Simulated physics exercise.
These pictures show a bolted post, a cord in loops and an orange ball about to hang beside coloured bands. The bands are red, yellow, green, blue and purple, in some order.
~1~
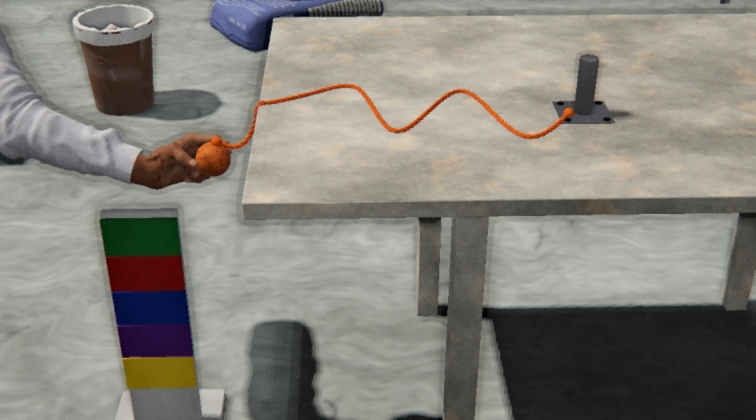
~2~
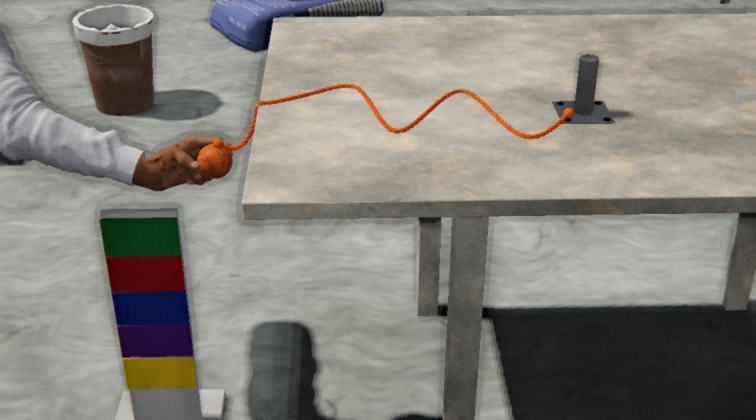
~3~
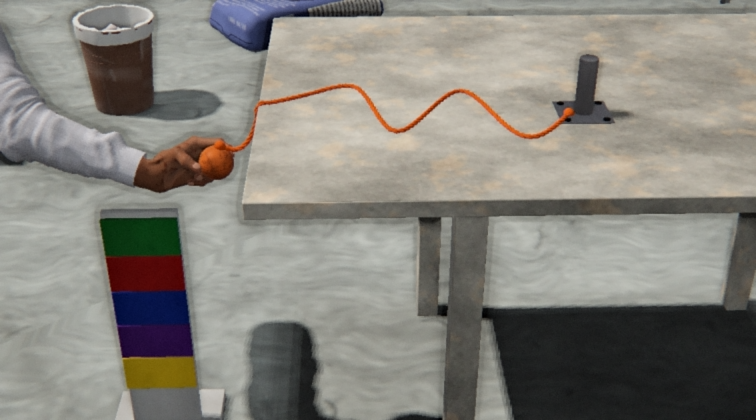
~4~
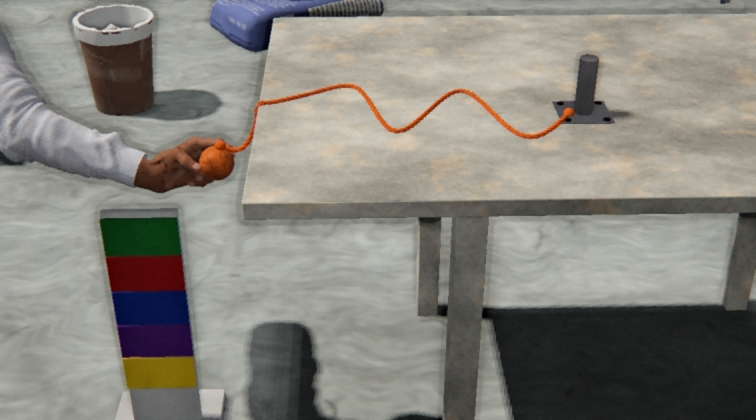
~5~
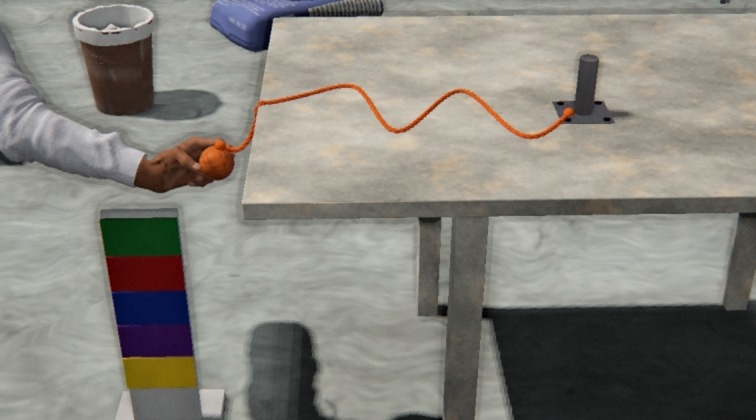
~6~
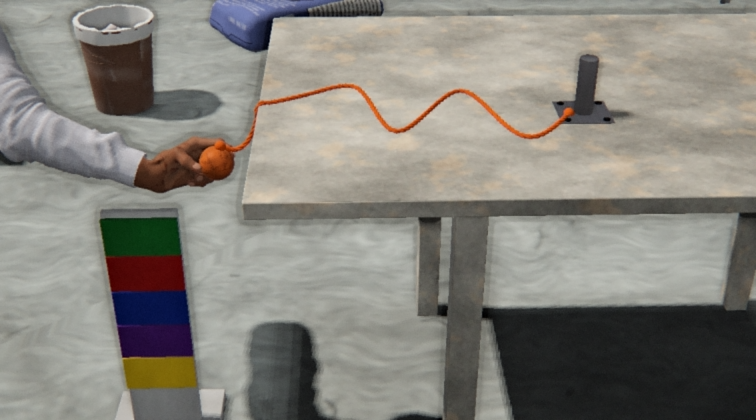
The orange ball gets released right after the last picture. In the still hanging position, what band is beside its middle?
Its centre hangs level with the yellow band.
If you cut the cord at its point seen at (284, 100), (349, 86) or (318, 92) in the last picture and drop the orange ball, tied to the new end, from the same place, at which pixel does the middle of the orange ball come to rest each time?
Going through them in turn gives (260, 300), (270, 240) and finally (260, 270).
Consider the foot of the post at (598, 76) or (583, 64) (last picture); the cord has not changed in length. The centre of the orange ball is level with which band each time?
Purple; purple.
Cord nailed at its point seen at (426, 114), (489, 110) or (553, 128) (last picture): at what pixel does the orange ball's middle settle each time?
In order of the tries: About (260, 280), then (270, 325), then (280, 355).
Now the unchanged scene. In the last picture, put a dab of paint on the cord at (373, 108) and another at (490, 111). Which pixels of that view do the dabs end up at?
They go to (262, 174) and to (424, 111).
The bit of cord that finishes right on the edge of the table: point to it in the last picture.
You'd find it at roughly (404, 130).
Soon after, ball near (269, 345); level with purple.
After that, ball near (283, 370); level with yellow.
In the end, ball near (283, 370); level with yellow. Its middle rests at the yellow band.
